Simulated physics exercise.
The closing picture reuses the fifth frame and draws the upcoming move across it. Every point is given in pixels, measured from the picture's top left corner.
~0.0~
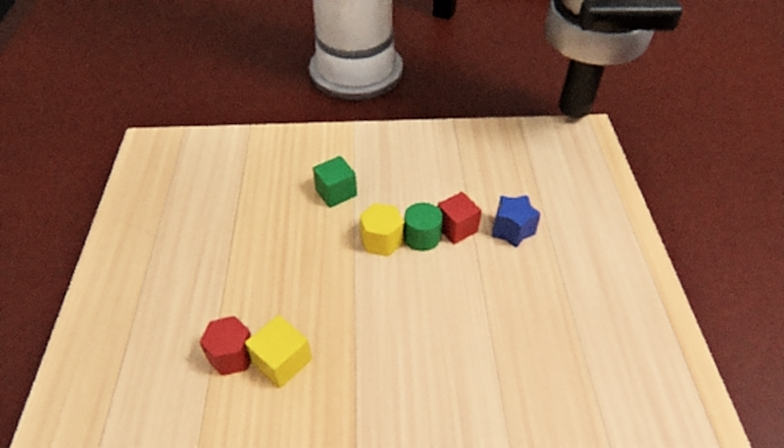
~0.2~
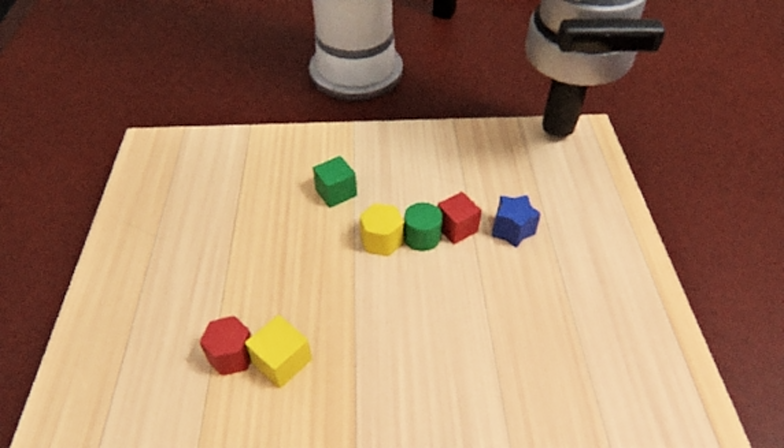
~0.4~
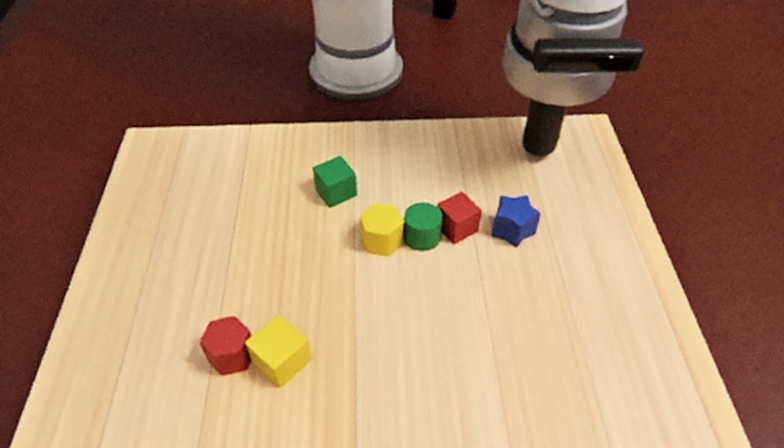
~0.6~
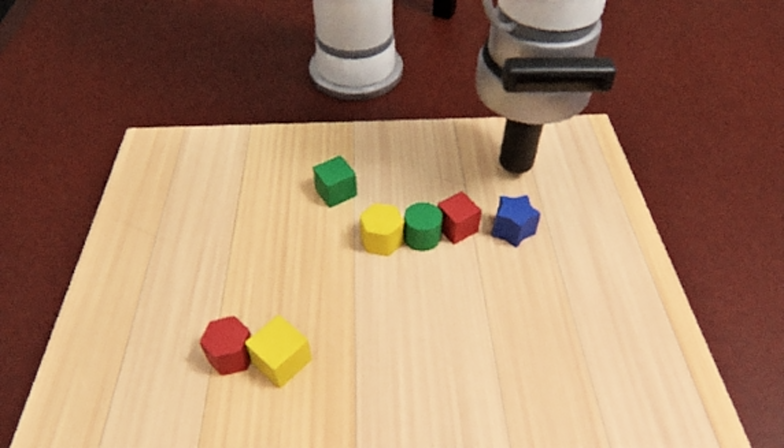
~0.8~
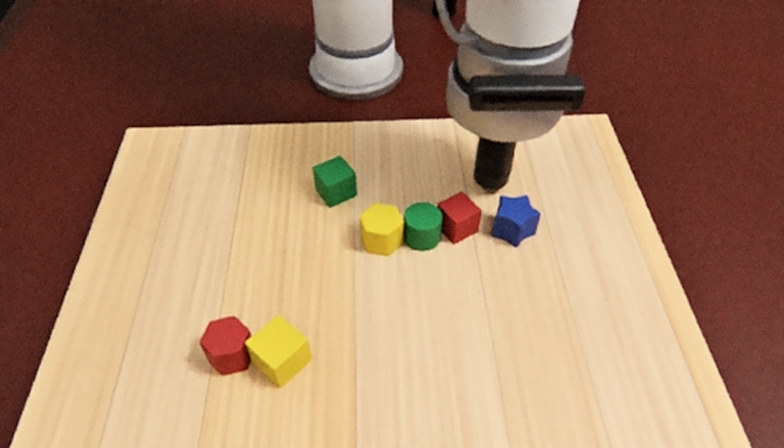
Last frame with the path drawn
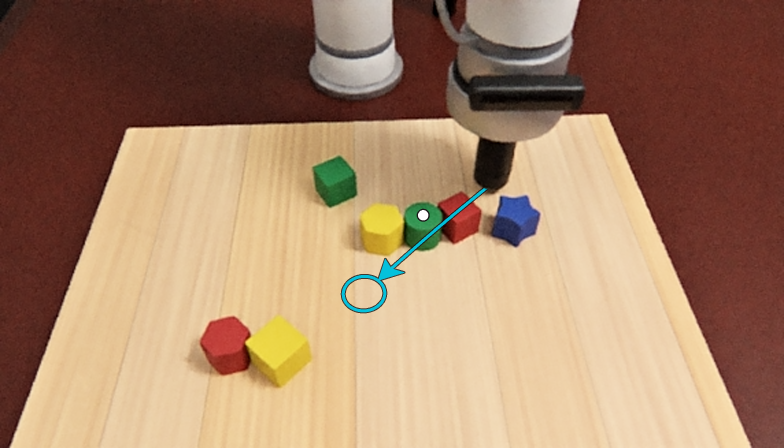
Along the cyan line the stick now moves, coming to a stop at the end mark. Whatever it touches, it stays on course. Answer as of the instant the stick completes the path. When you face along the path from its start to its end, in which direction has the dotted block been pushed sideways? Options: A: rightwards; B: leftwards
B (leftwards)
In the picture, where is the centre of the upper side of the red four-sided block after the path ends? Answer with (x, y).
The centre of its top face lies at (453, 240).
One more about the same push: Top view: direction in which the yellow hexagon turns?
Turns clockwise.
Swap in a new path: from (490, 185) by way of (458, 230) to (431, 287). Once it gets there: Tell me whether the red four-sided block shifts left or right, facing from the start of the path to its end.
It is pushed towards the left-hand side.
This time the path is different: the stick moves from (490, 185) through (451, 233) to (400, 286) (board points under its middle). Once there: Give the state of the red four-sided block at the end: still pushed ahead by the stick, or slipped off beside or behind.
I'd say it has come free.
The line goes straight from (490, 185) to (364, 293); the dot is on the green circle.
What follows on the original path. One third of the way, stick at (452, 210); yellow hexagon at (376, 220), turned 15° clockwise; green circle at (416, 231); red four-sided block at (455, 222), turned 45° anticlockwise.
Two thirds of the way, stick at (409, 246); yellow hexagon at (371, 221), turned 35° clockwise; green circle at (390, 260); red four-sided block at (453, 240), turned 95° anticlockwise.
At the end, stick at (364, 287); yellow hexagon at (365, 222), turned 55° clockwise; green circle at (360, 309); red four-sided block at (453, 240), turned 95° anticlockwise; blue star unmoved.
